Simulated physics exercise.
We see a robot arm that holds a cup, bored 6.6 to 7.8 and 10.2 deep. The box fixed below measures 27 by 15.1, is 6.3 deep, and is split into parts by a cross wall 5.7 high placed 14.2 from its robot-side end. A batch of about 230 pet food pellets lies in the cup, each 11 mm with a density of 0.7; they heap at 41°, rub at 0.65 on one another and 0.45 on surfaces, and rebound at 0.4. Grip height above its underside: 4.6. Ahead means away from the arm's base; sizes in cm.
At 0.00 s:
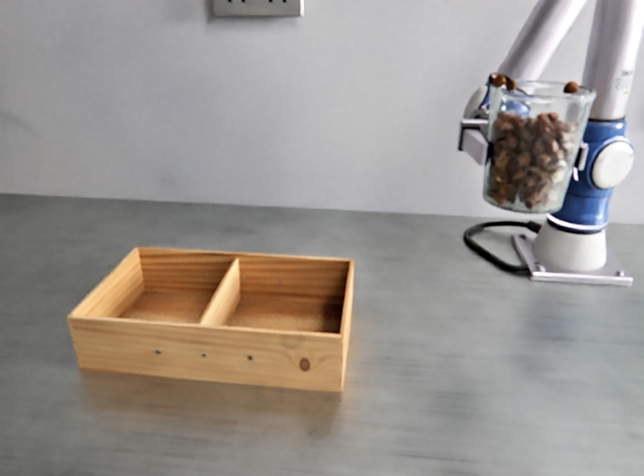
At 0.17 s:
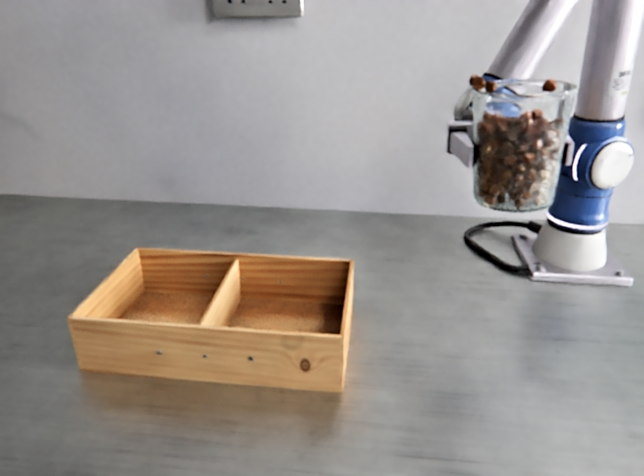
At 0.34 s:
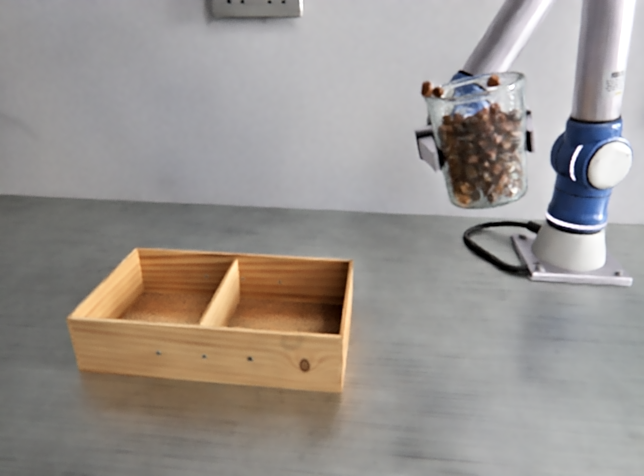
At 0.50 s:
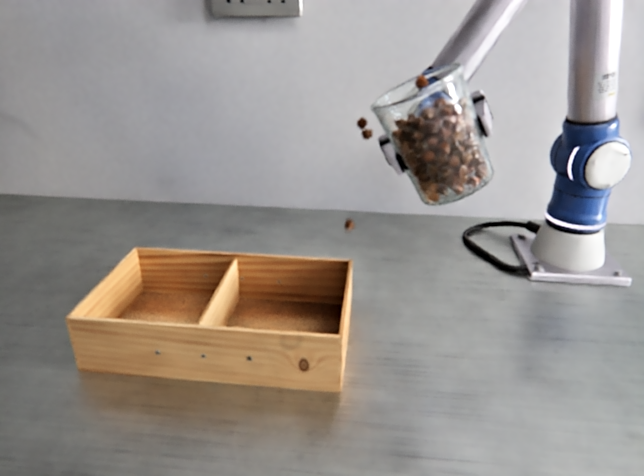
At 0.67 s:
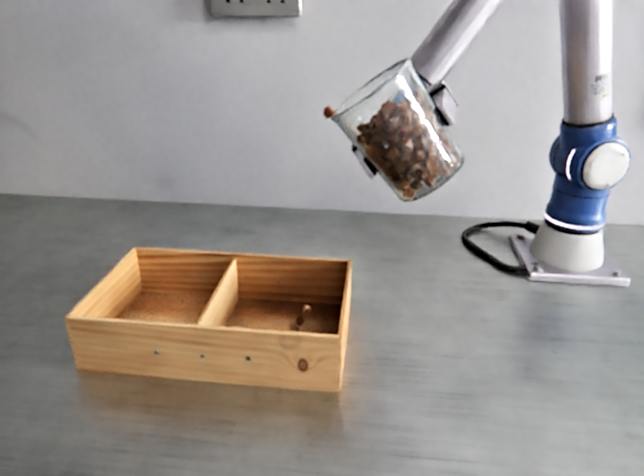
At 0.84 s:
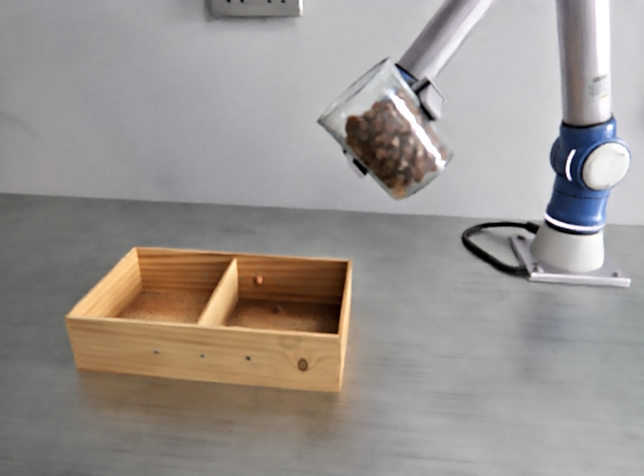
On a grey tabletop, a robot arm moves a clear cup of brown pellets left and tilts it, a few dropping into a divided wooden box.
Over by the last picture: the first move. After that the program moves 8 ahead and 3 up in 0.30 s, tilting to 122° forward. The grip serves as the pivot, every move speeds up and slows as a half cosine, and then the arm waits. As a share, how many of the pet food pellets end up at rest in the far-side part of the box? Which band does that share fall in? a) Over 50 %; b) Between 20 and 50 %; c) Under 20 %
The answer is a.
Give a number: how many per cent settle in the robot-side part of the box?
Estimate: Close to 35 %.
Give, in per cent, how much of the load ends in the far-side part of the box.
Around 65 percent.
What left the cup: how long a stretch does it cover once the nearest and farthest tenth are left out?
Roughly 16 centimetres.
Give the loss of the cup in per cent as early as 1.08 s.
Close to 0 per cent of the load is out at that point.
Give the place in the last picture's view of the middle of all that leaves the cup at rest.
I'd point to somewhere near (191, 328).
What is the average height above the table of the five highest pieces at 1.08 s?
Close to 30 cm.
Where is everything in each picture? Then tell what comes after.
The cup middle at (531, 148), level; upper third of the load around (534, 129), from x 495 to 575, top at y 80; 228 in the cup, in the first frame.
The cup middle at (517, 147), tilted 4° forward; upper third of the load around (520, 127), from x 475 to 560, top at y 80, in the second frame.
The cup middle at (481, 143), tilted 15° forward; upper third of the load around (483, 124), from x 425 to 515, top at y 80, in the third frame.
The cup middle at (437, 139), tilted 27° forward; upper third of the load around (439, 123), from x 350 to 480, top at y 80; 225 in the cup, 3 in flight or on a rim, in the fourth frame.
The cup middle at (402, 136), tilted 38° forward; upper third of the load around (402, 120), from x 300 to 450, top at y 95; 225 in the cup, 3 in the robot-side part, in the fifth frame.
The cup middle at (389, 135), tilted 42° forward; upper third of the load around (389, 119), from x 260 to 440, top at y 95; 224 in the cup, 4 in the robot-side part, in the sixth frame.
After 0.96 s, tilted 70° forward, highest piece 29 above the table; 224 in the cup, 4 in the robot-side part.
After 1.08 s, tilted 114° forward, highest piece 30 above the table; 224 in the cup, 4 in the robot-side part.
After 1.34 s, tilted 122° forward, highest piece 22 above the table; 112 in the far-side part, 51 in the robot-side part, 25 in the cup, 40 in flight or on a rim.
After 2.39 s, tilted 122° forward, highest piece 7 above the table; 145 in the far-side part, 83 in the robot-side part.
In the end, 145 in the far-side part, 83 in the robot-side part. That is 64 % in the far-side part of the box.
